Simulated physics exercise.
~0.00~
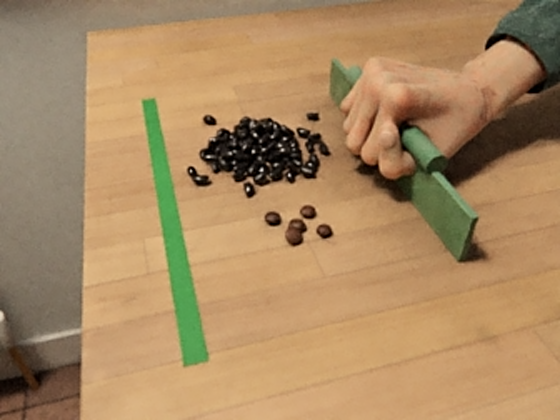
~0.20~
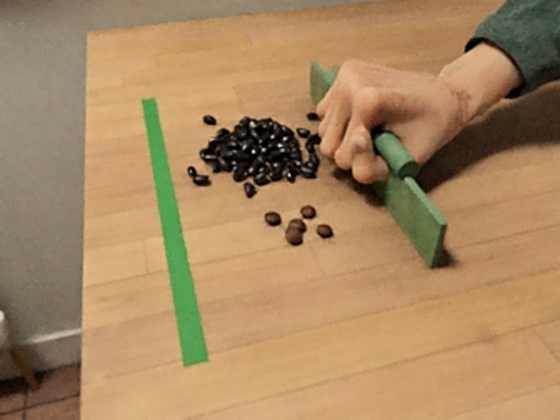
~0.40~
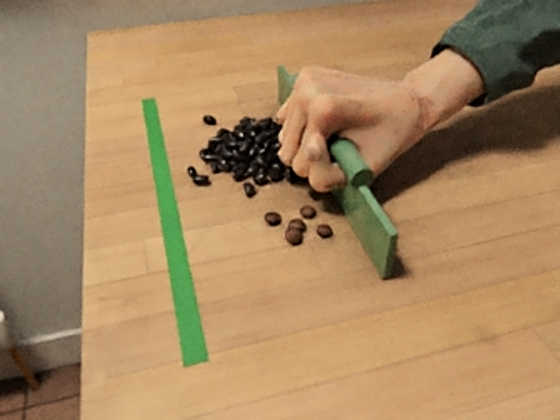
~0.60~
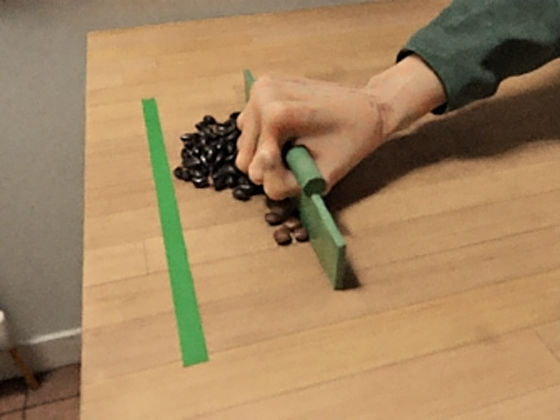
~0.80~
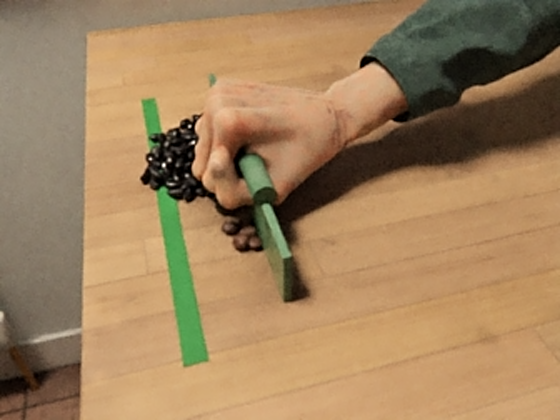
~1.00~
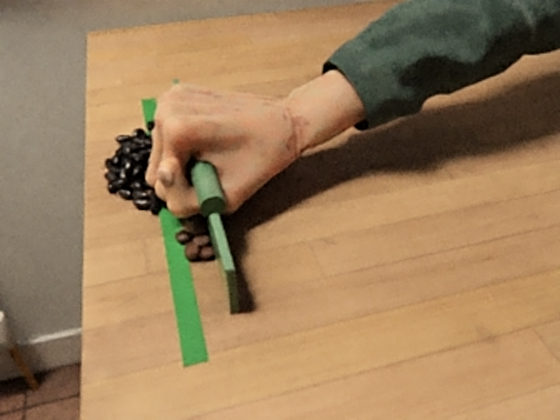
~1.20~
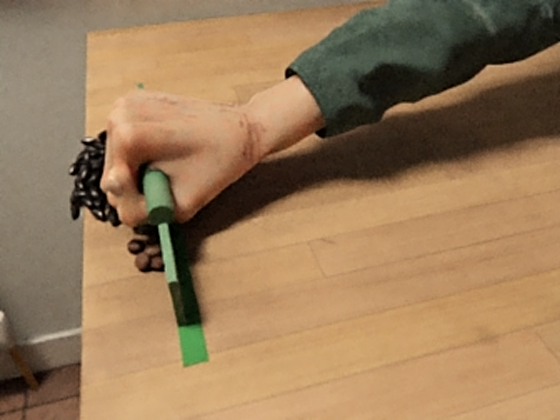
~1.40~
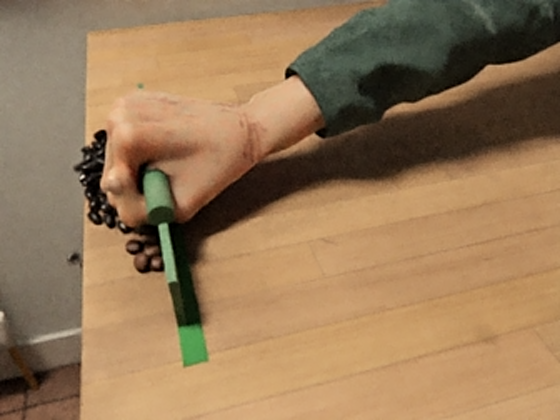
On a wooden table, a hand scrapes dark beans left to the green tape, spilling some.
